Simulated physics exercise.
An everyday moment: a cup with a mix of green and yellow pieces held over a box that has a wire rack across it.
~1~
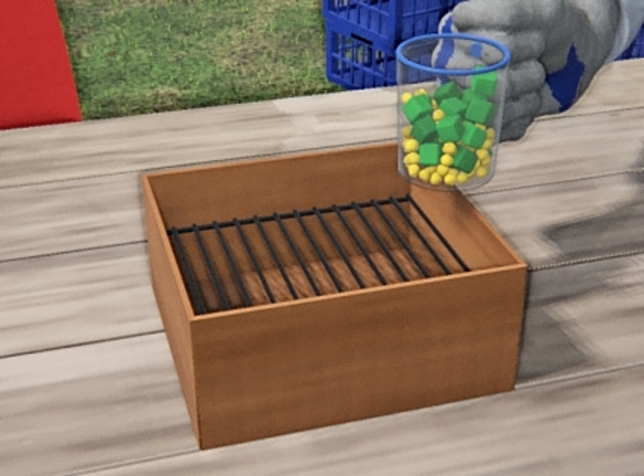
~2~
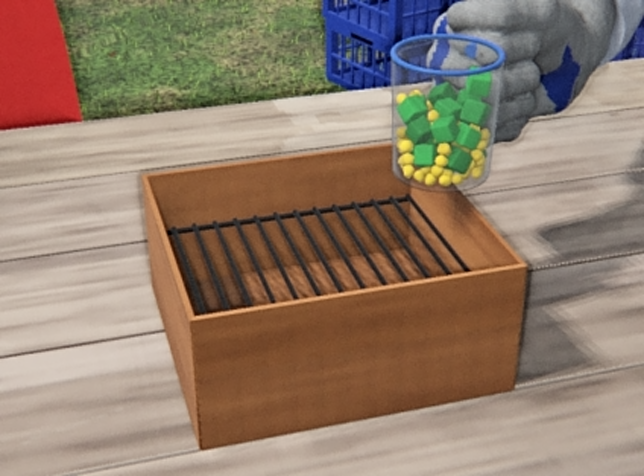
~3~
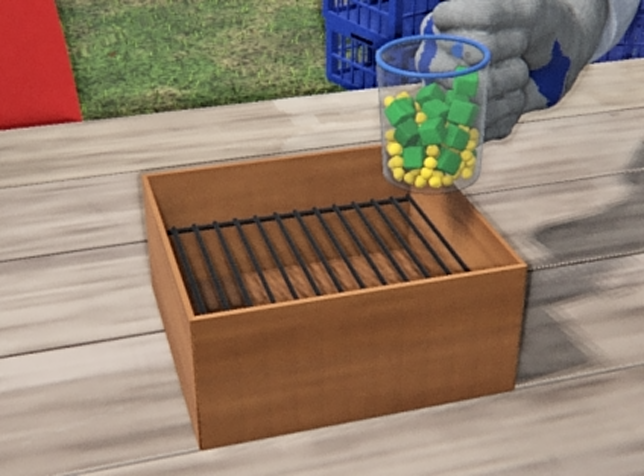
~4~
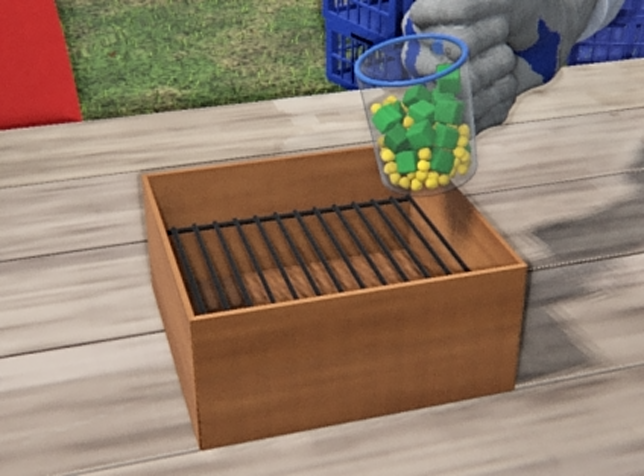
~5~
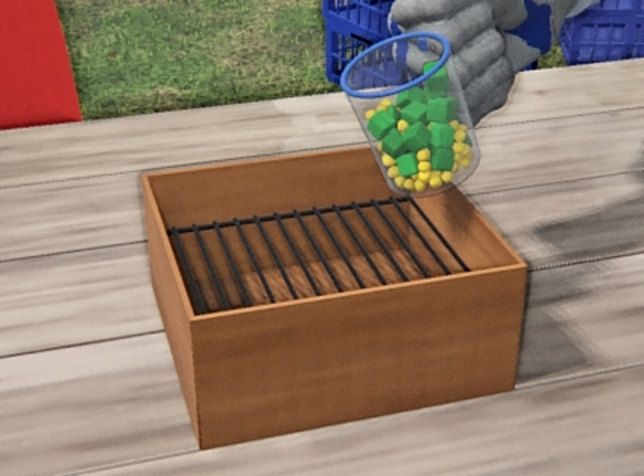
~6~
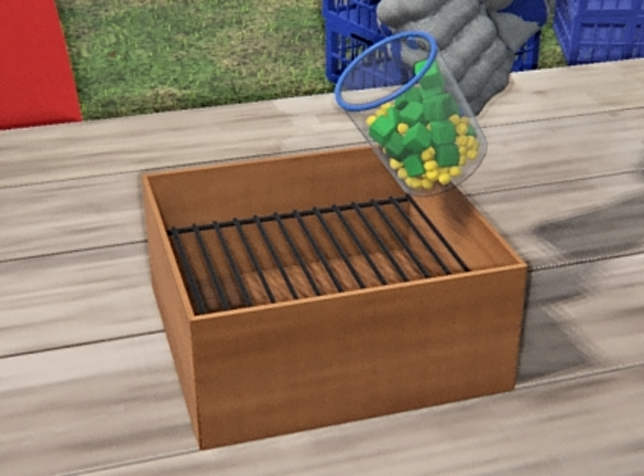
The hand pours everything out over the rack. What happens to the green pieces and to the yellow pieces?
Green: They stay on top. Yellow: They drop through.
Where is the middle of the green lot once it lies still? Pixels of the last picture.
Near (321, 269).
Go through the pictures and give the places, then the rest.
Cup near (450, 113), upright; rack near (220, 290), 14 wires across; green small cubes near (440, 131), wider than the gaps; yellow clay pellets near (445, 139), narrower than the gaps, in the first frame.
Cup near (444, 114), upright; yellow ones near (440, 140), in the second frame.
Cup near (432, 115), tipped 2°; green ones near (423, 133), in the third frame.
Cup near (420, 117), tipped 12°; yellow ones near (420, 144), in the fourth frame.
Cup near (415, 117), tipped 22°; green ones near (413, 136), in the fifth frame.
Cup near (415, 117), tipped 32°; rack near (220, 290); green ones near (416, 135); yellow ones near (422, 144), in the sixth frame.
Then, 0.46 s on from there, green ones, the whole lot in the cup; yellow ones, the whole lot in the cup.
Then, 0.95 s on from there, green ones, all but a few in the cup, a little on or over the wires; yellow ones, the whole lot in the cup.
Then, 1.53 s on from there, green ones, the whole lot on or over the wires; yellow ones, a little in the cup, near half on or over the wires, near half under the rack.
In the end, green ones, the whole lot on the wires, none at all under the rack; yellow ones, the whole lot under the rack.
